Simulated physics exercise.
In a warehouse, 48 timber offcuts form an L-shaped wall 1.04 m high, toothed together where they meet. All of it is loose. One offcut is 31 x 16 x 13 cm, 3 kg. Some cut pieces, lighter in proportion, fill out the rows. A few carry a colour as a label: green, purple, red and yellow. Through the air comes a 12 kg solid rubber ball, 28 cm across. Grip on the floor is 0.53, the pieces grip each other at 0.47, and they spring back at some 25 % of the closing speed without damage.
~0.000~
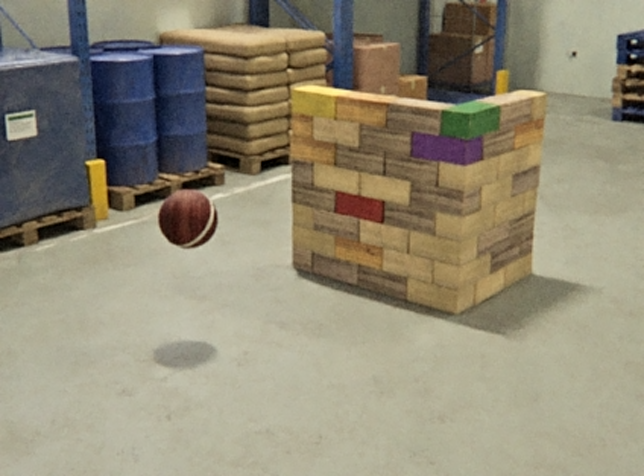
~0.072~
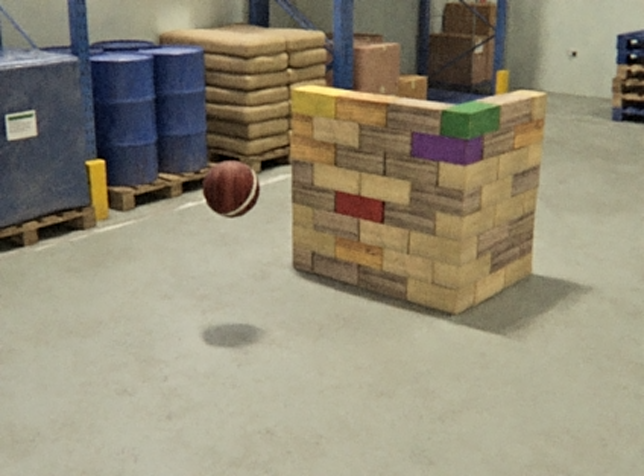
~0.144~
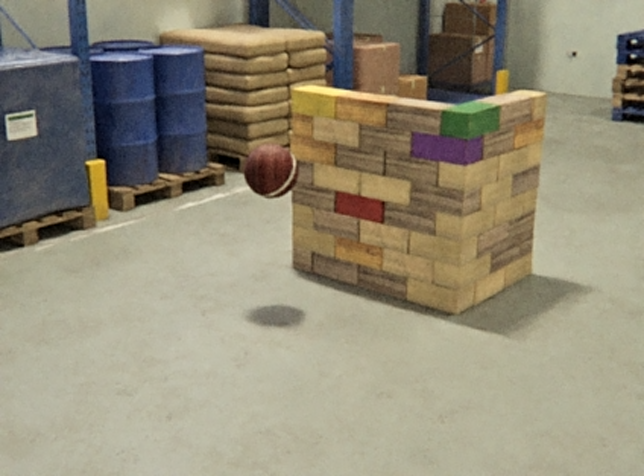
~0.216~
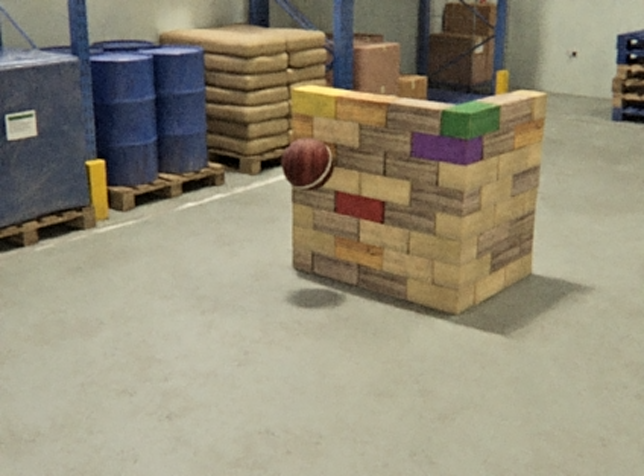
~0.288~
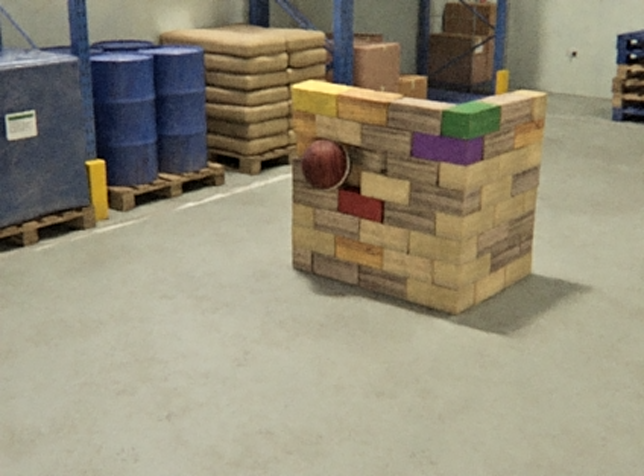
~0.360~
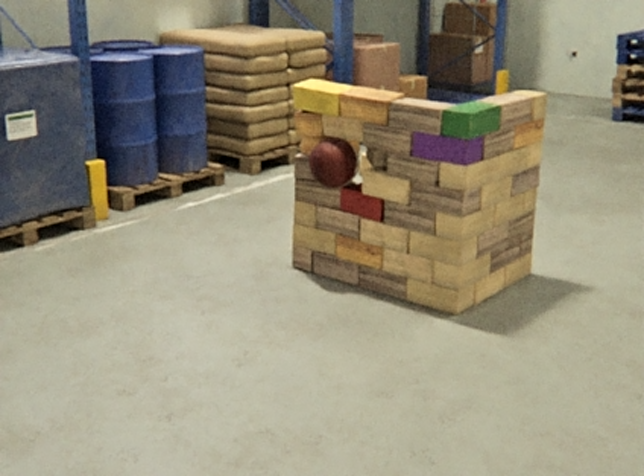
A dark red ball with a pale stripe flies rightward through a warehouse, seen from slightly above by a still camera, its shadow sliding along the grey floor. Blue drums and stacked sacks stand behind it at left, near a corner wall of loose wooden blocks with yellow, red, purple and green pieces. The ball hits the wall's upper left face and pushes in, slowing as nearby blocks shift and tilt slightly.
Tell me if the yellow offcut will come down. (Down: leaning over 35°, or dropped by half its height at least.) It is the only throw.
In the end the yellow offcut falls.
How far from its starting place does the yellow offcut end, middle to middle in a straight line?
Some 146 cm.
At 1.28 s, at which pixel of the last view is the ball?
Near (391, 216).
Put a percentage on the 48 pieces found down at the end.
Near 25 per cent.
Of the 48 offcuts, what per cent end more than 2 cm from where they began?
It is 30 per cent.
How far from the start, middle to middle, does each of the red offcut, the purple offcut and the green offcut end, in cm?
Red 5, purple 0, green 0.
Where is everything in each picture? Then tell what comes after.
In the first frame (places mark the middle of the side facing us), ball (188, 219) 92 cm from contact, 4.3 m/s; yellow offcut (313, 104); purple offcut (439, 149); green offcut (485, 122); nothing disturbed.
In the second frame, ball (231, 189) 63 cm from contact, 4.1 m/s; yellow offcut (313, 104).
In the third frame, ball (271, 171) 34 cm from contact, 4.0 m/s; yellow offcut (313, 104).
In the fourth frame, ball (308, 164) 56 mm from contact, 4.1 m/s; yellow offcut (313, 104).
In the fifth frame, ball (327, 165) after contact, 1.7 m/s; yellow offcut (313, 102) leaning 6°; red offcut (359, 206) shifted 20 mm; steepest lean 7°, the offcut at (338, 130); 11 disturbed, none down.
In the sixth frame, ball (334, 163) after contact, 0.7 m/s; yellow offcut (315, 101) leaning 7°; red offcut (360, 204) shifted 34 mm; purple offcut (439, 149); steepest lean 10°, the offcut at (367, 169); 15 disturbed, none down.
After 0.74 s, ball still moving; 6 of the 48 offcuts down; yellow offcut leaning 12°, 14 cm lower; red offcut shifted 39 mm.
After 1.28 s, ball still moving; 11 of the 48 offcuts down; yellow offcut on its side; red offcut shifted 37 mm.
At rest (3.1 s), ball rolling away; 11 of the 48 offcuts down; yellow offcut on its side; red offcut shifted 39 mm; purple offcut unmoved. As the last picture would show them, middles, yellow offcut near (405, 209), red offcut near (371, 202).
